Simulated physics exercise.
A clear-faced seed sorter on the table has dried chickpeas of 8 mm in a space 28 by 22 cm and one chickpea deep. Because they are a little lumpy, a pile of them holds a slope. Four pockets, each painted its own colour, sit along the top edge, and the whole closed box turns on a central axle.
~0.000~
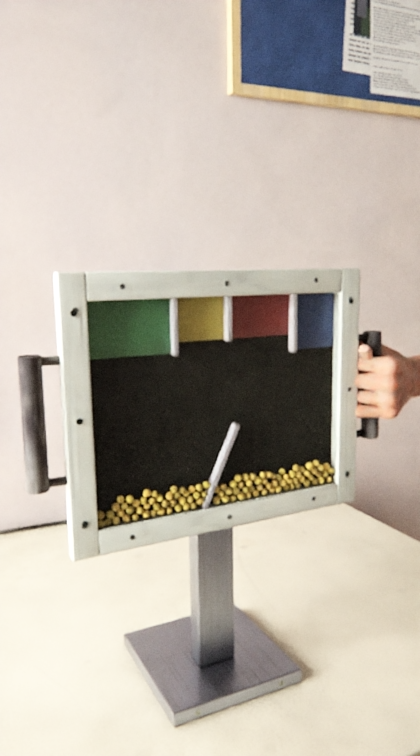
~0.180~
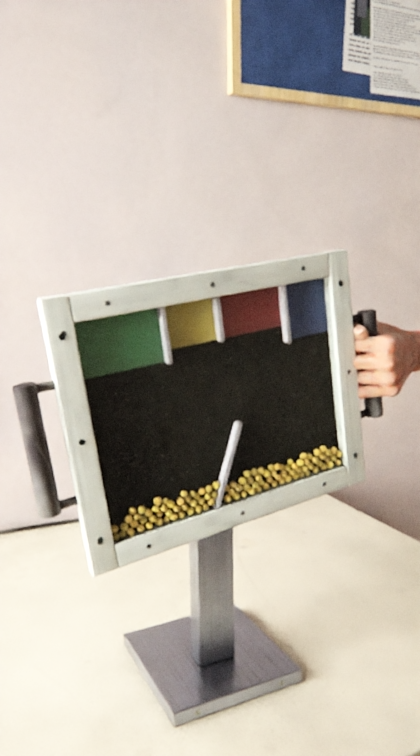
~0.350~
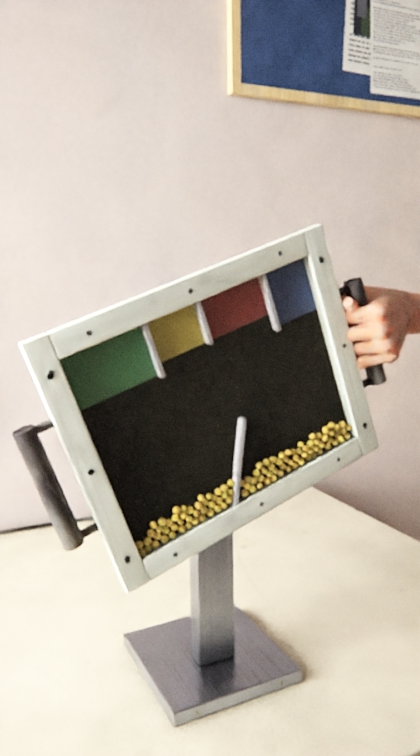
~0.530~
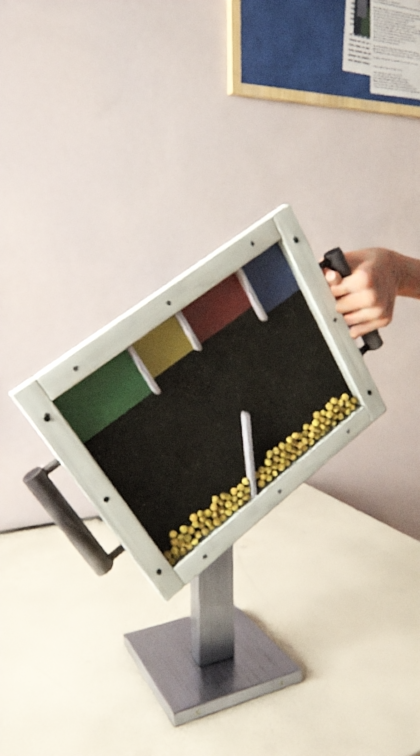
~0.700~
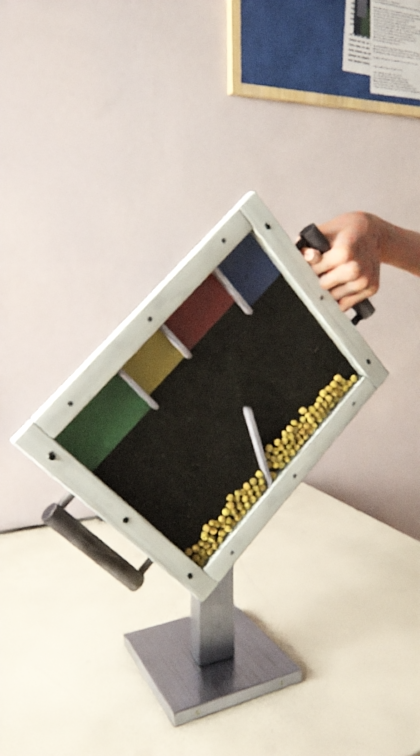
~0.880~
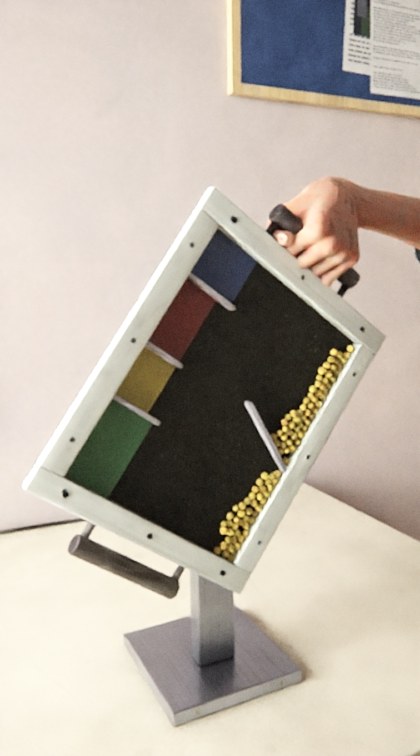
A hand on the right handle turned a framed box of yellow balls steadily anticlockwise on its stand, and the balls stayed in two sloping piles on either side of a short divider.
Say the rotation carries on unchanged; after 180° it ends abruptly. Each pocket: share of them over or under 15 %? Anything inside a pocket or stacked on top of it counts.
My prediction: Yellow clears the bar, green clears the bar, red clears the bar, blue falls short.
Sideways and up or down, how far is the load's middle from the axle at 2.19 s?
Roughly 3 cm to the right of the axle and 5 cm below it.
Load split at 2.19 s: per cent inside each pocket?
Yellow pocket: 15; green pocket: 25; red pocket: 5; blue pocket: 0.
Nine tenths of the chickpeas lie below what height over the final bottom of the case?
About 5 cm.
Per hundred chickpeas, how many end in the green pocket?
I'd say close to 45 per cent of the load.
By 1.53 s it has turned 98°, the chickpeas' middle is 9 cm right of and 2 cm below the axle; inside pockets, nothing yet.
By 2.83 s it has turned 180°, the chickpeas' middle is 5 cm right of and 8 cm below the axle; inside pockets, yellow 25 %, green 35 %, red 30 %.
All still by 3.3 s, yellow 25 %, green 45 %, red 30 %, blue 0 %.
